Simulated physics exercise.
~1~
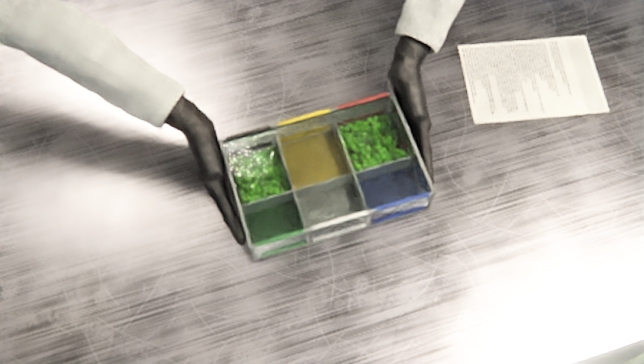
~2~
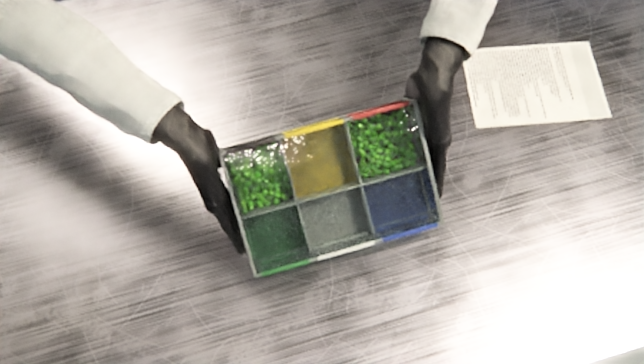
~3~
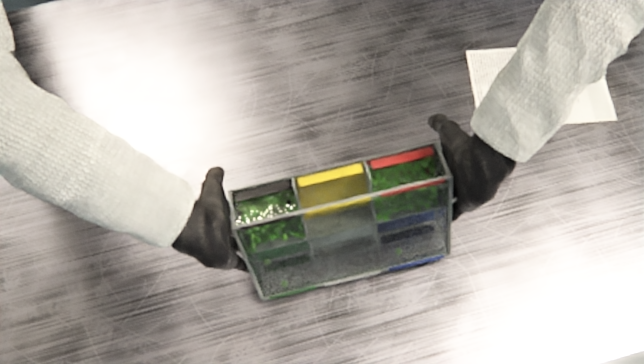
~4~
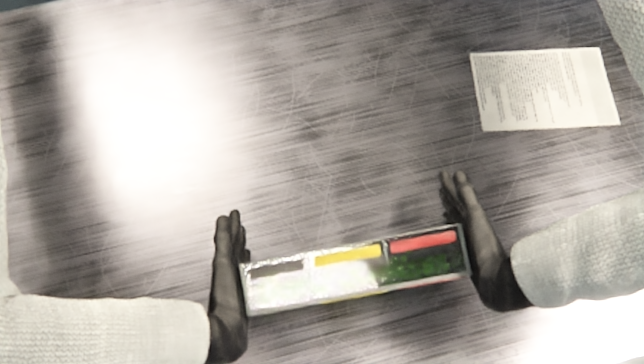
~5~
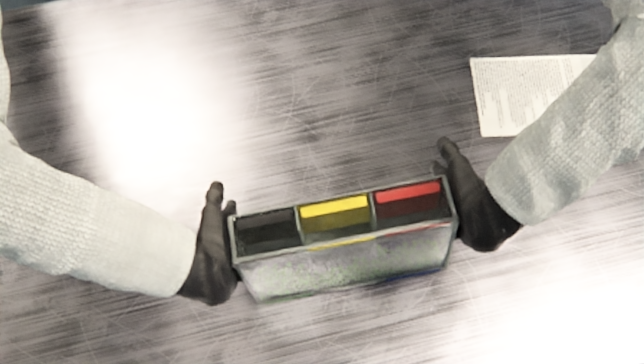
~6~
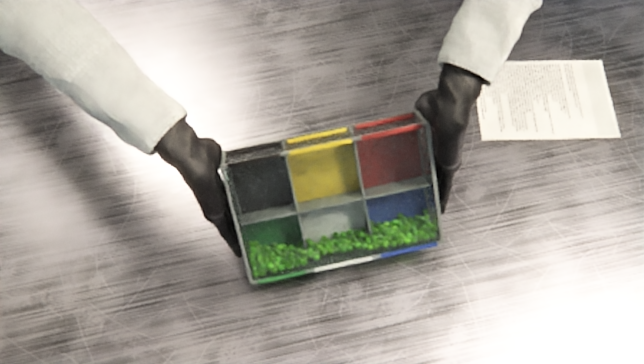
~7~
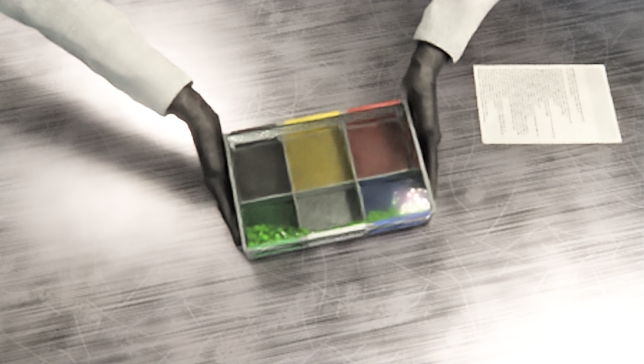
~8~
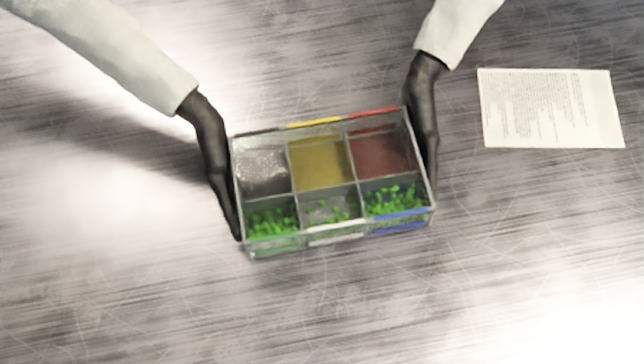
The clip shows gloved hands tilting a clear, closed box of green peas steeply on a metal table, then lowering it again, the peas moving from the black and red compartments to end spread across the green, white and blue ones.
